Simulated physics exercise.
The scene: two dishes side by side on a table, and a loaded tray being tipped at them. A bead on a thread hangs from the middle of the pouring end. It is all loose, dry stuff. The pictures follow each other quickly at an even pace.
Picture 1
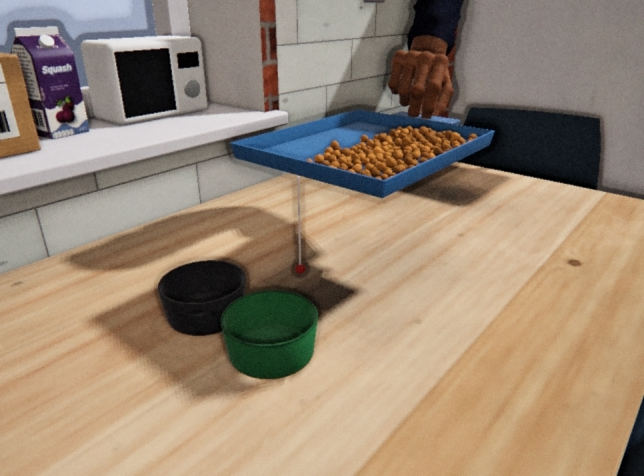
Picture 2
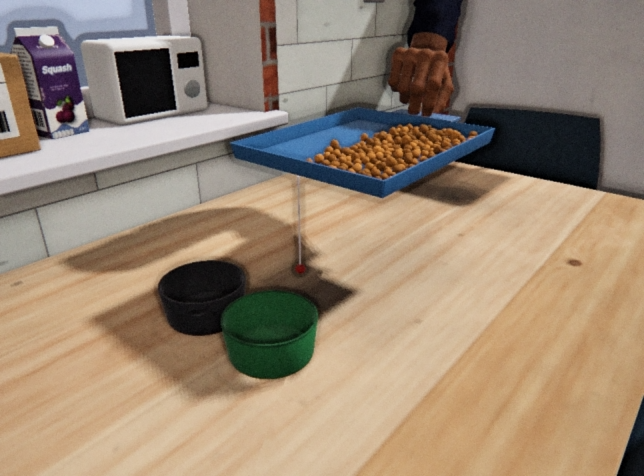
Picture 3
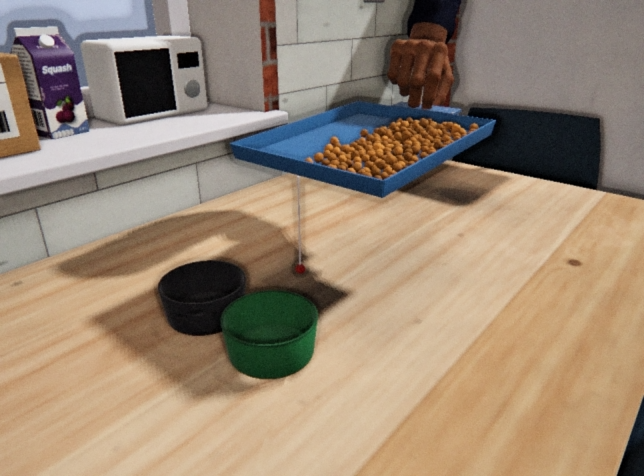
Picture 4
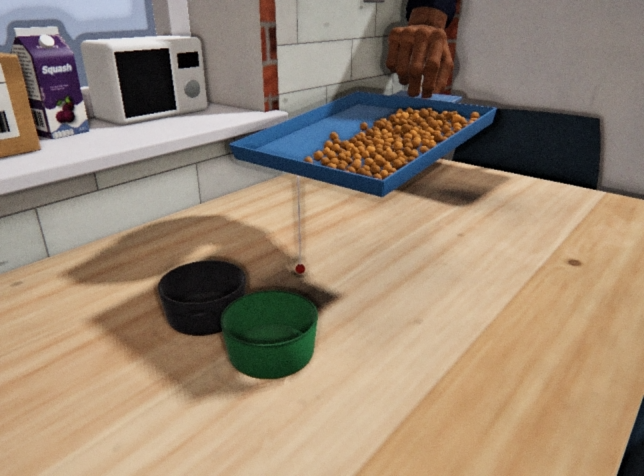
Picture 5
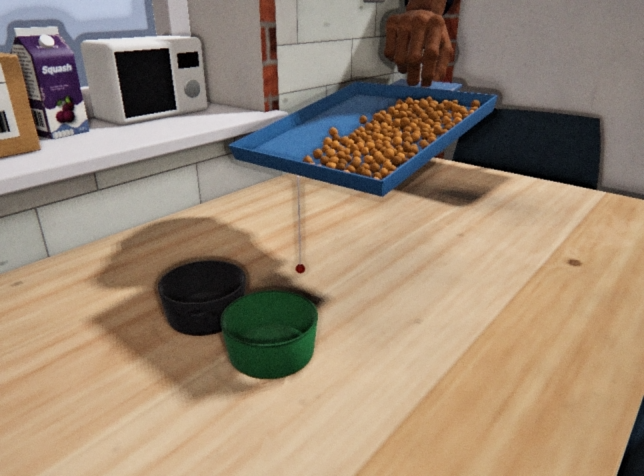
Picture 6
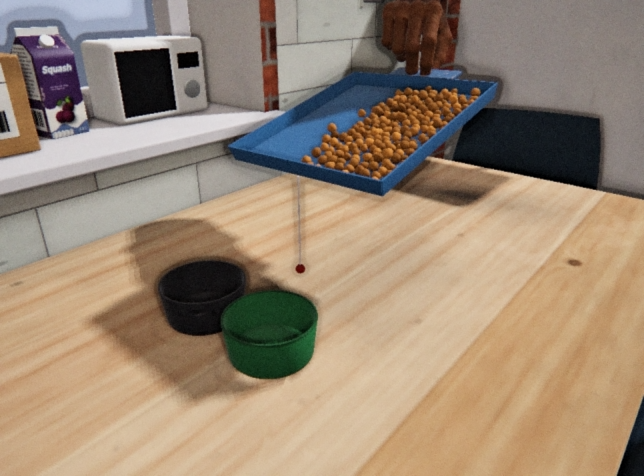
A dark hand gradually raised the far end of a blue tray loaded with roasted chickpeas, tilting it slightly toward a black dish and a green dish on the wooden table, while both dishes stayed still.
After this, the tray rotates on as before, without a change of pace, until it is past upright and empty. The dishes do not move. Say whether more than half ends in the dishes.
Together they catch more than half.
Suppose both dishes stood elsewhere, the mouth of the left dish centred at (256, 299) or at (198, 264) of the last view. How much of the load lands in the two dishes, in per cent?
The first gives 70 %, the second 50 %.
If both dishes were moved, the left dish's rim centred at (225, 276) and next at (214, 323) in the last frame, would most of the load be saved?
One: Over half. Two: The smaller part.
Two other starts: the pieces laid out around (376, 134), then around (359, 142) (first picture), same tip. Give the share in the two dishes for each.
In turn 80 and 70 in a hundred.
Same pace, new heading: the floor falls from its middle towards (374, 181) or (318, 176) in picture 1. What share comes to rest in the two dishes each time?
The first gives 0 %, the second 60 %.
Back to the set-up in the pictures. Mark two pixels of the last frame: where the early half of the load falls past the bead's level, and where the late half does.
First near (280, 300), later near (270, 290).
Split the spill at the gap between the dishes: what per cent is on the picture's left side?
Close to 20 per cent.
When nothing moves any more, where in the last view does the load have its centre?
Near (263, 340).
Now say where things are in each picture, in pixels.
In the first picture, corners of the pouring end near (234, 142) and (384, 179), level; middle of the load near (399, 153), roasted chickpeas; left dish near (169, 313); right dish near (235, 354); bead on its thread near (300, 269).
In the second picture, corners of the pouring end near (234, 143) and (383, 179), level; middle of the load near (399, 152).
In the third picture, corners of the pouring end near (234, 143) and (383, 179), tipped barely, level across its low end; middle of the load near (399, 148).
In the fourth picture, corners of the pouring end near (233, 144) and (382, 179), tipped a little, level across its low end; middle of the load near (399, 142).
In the fifth picture, corners of the pouring end near (232, 144) and (381, 179), tipped a little, level across its low end; middle of the load near (399, 135).
In the sixth picture, corners of the pouring end near (232, 145) and (381, 179), tipped a little, level across its low end; middle of the load near (398, 129); left dish near (169, 313); right dish near (235, 354).
Shortly afterwards, tray tipped steeply; all but a few on the tray; only a few in the right dish; only a few in the left dish; only a few outside both.
Next, tray tipped past a quarter turn; the bulk on the tray; only a few in the right dish; only a few in the left dish; only a few outside both; a little in the air.
Some moments later, tray tipped past a quarter turn; near half in the right dish; near a quarter in the left dish; near a quarter outside both.
In the end, tray tipped past a quarter turn; near half in the right dish; near a quarter in the left dish; near a quarter outside both.
